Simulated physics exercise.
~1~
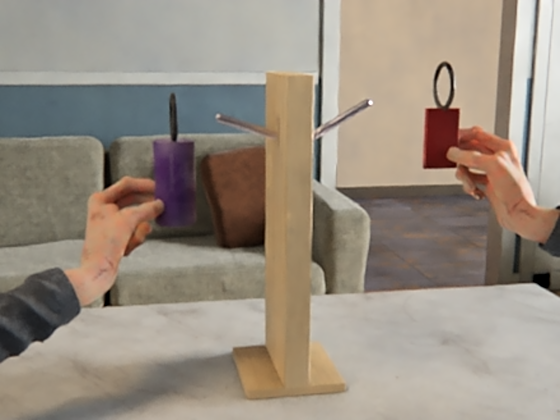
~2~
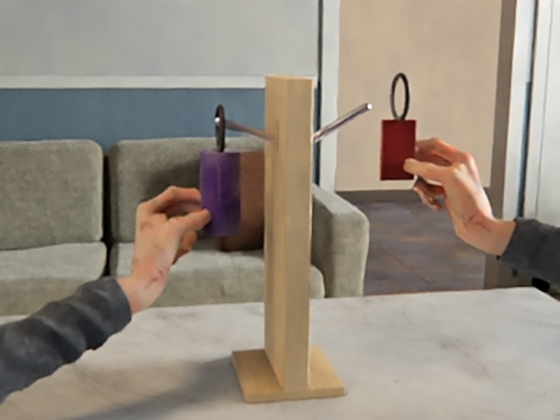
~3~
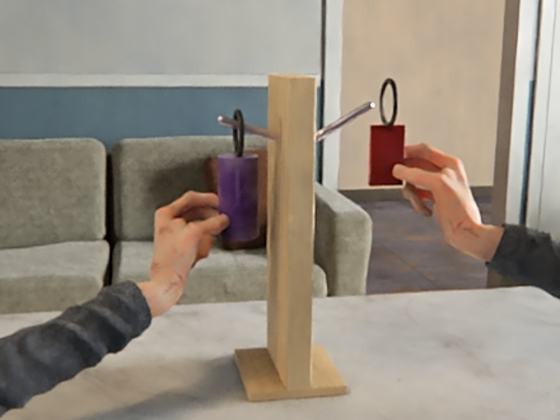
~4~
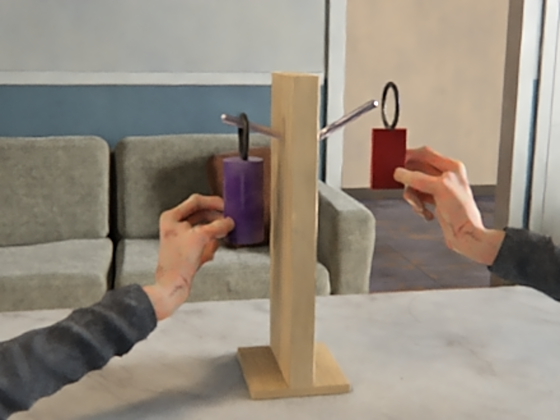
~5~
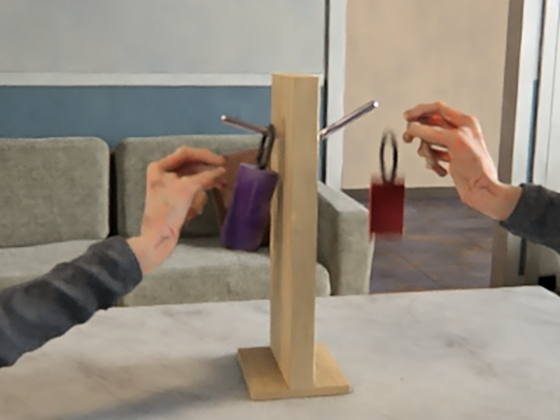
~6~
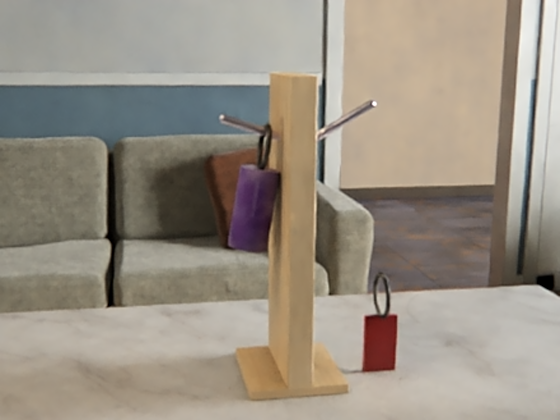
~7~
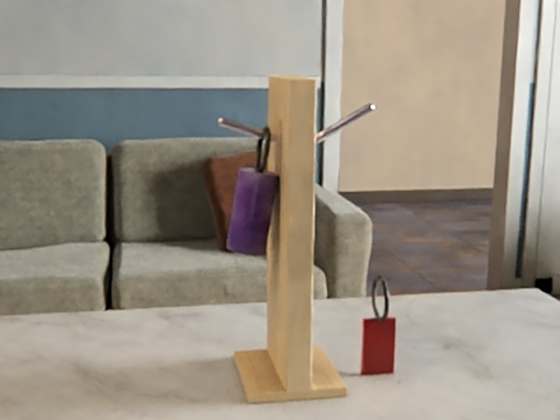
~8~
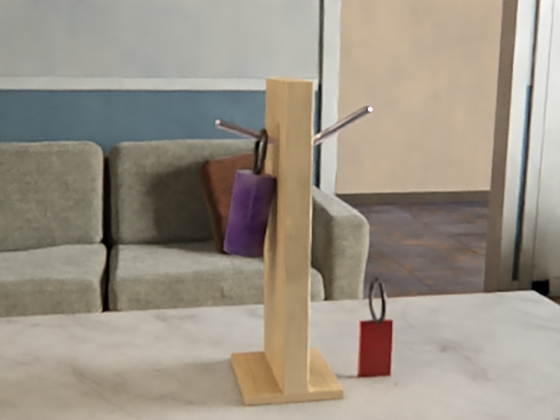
In a living room, two hands releasing ringed tags beside a wooden peg stand, the purple one hanging, the red dropping to the tabletop.
